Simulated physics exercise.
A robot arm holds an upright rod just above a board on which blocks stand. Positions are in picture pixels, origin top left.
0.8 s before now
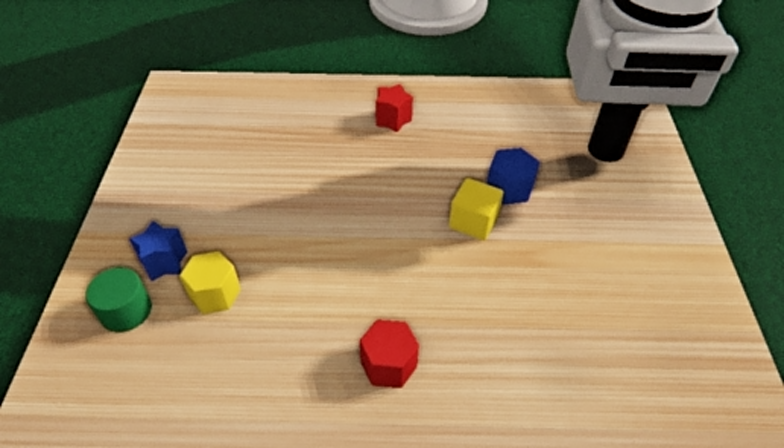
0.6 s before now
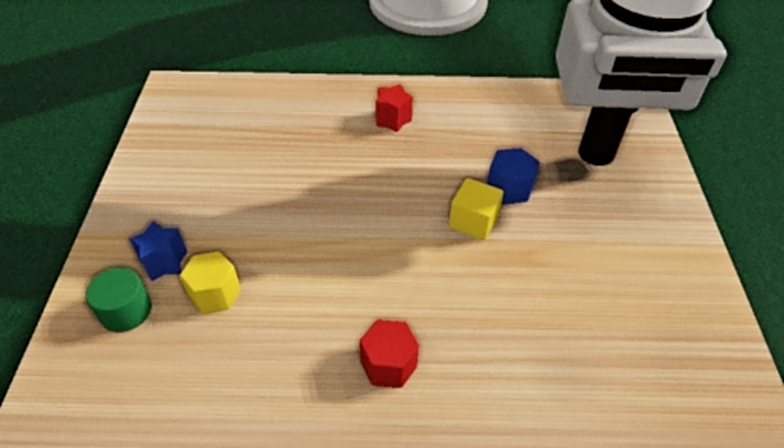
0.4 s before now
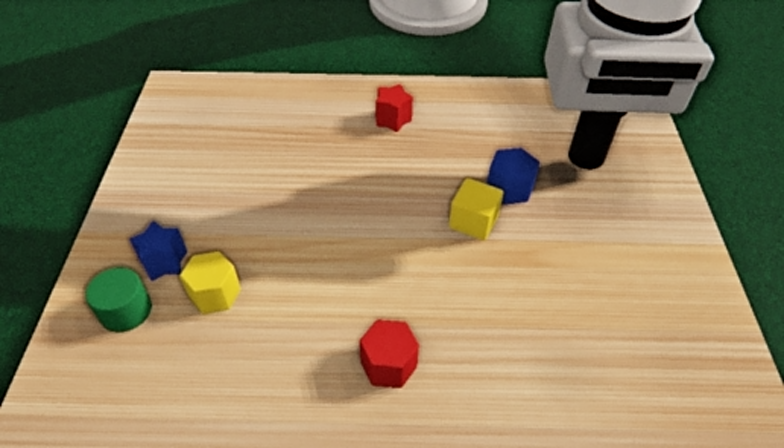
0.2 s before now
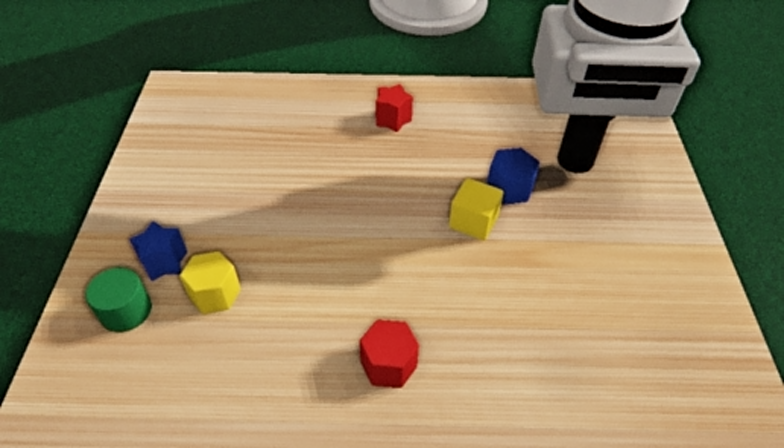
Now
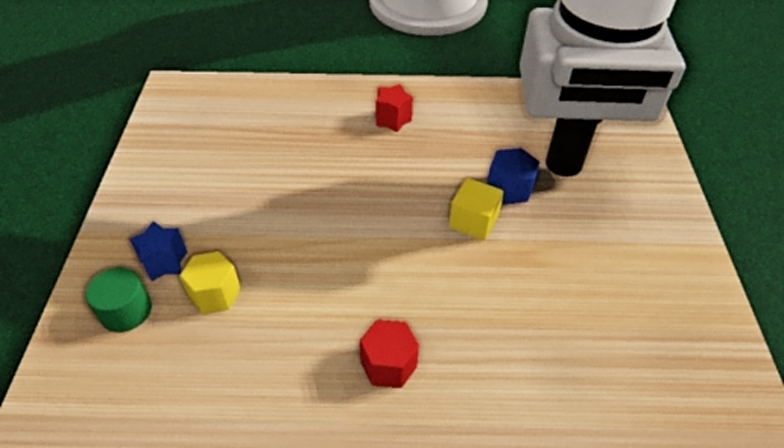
The clip shows a robot arm holding a dark upright rod over a wooden board scattered with coloured blocks; the rod moves slowly left and slightly toward the viewer, nearing the blue hexagonal block, while all the blocks stay still.
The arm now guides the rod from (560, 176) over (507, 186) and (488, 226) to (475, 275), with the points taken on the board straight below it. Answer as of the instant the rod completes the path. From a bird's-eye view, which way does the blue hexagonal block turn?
In a top view, it turns clockwise.
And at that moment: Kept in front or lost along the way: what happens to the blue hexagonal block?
Beside or behind, I predict.
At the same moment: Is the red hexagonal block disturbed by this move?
In the end it has not been moved.
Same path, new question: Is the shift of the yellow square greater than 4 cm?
Yes, that is how it ends up.
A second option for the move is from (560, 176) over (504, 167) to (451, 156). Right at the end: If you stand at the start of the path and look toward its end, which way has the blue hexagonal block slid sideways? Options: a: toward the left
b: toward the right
a.
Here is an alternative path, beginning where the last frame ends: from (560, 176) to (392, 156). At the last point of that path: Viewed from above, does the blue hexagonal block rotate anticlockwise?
Answer: Yes.
On the path given first. One third of the way, rod at (508, 175); yellow square at (466, 204), turned 25° anticlockwise; blue hexagonal block at (474, 172).
Two thirds of the way, rod at (490, 216); yellow square at (454, 219), turned 30° anticlockwise; blue hexagonal block at (450, 184), turned 45° clockwise.
At the end, rod at (477, 265); red hexagonal block unmoved; yellow square at (441, 226), turned 15° anticlockwise; blue hexagonal block at (450, 184), turned 45° clockwise.
